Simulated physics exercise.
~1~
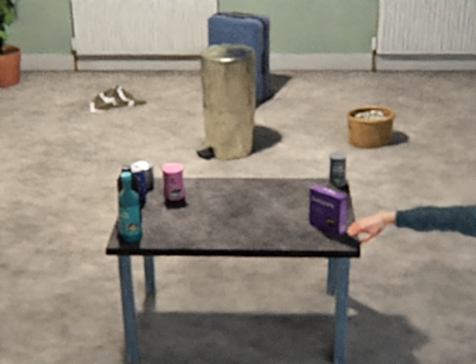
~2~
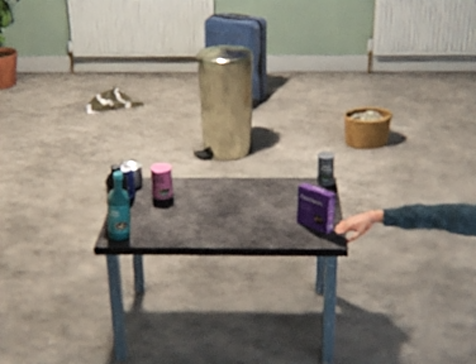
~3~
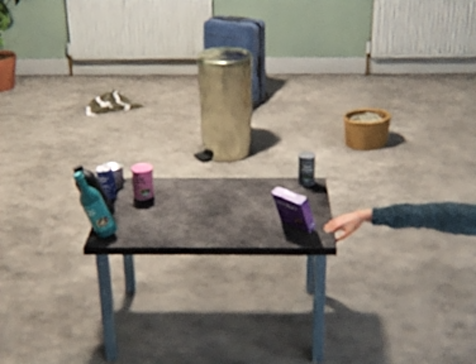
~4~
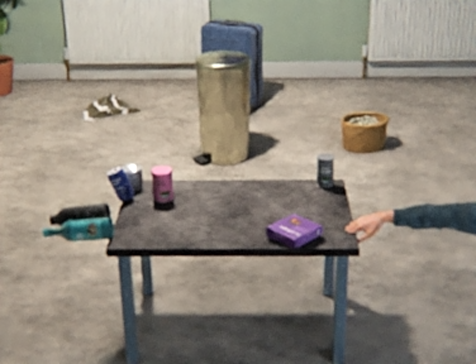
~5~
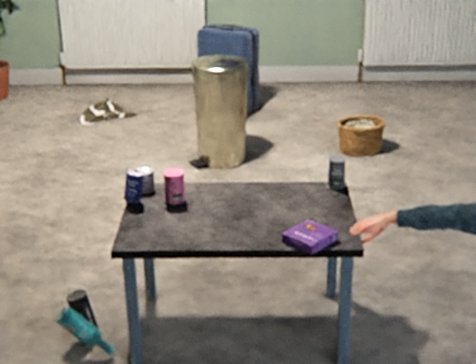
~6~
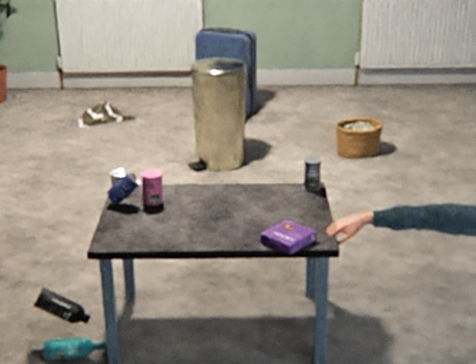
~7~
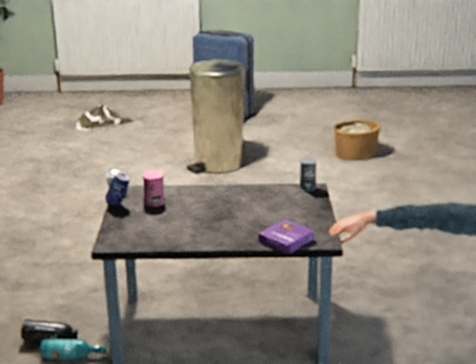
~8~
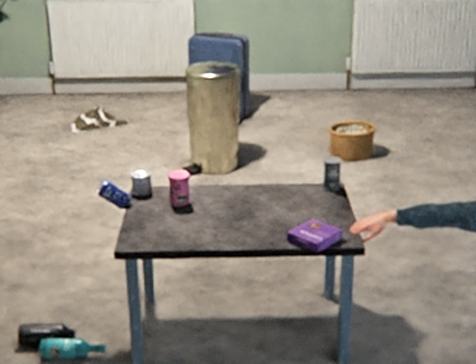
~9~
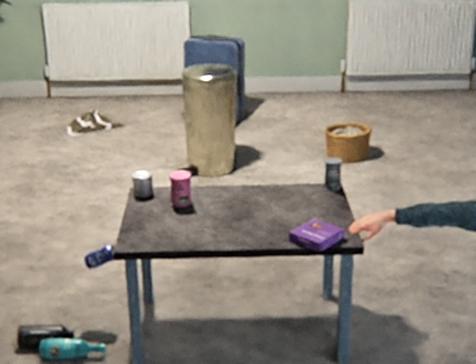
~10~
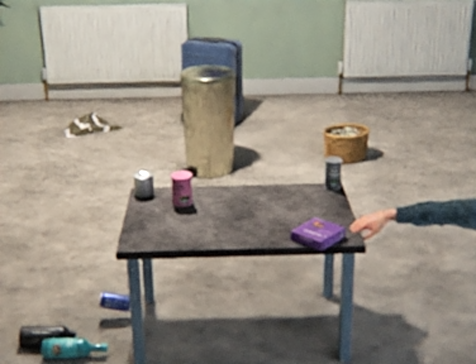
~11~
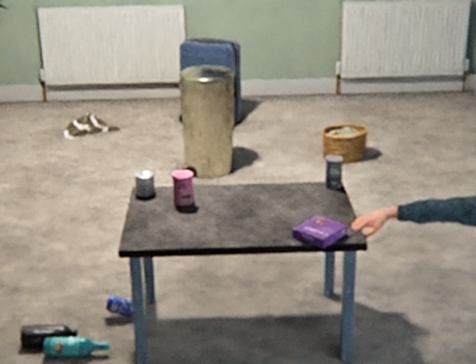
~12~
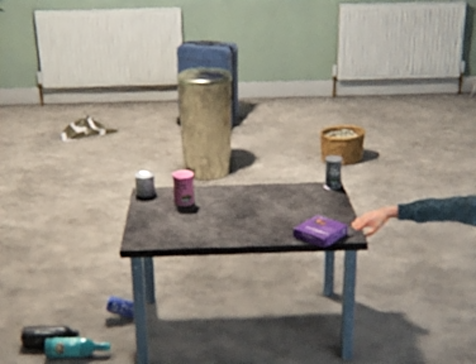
We see a hand at the right edge of a dark table as it shifts left and right; the turquoise and black bottles topple off the left side and the purple packet falls flat. The blue can then tips and drops too, leaving three tins standing.
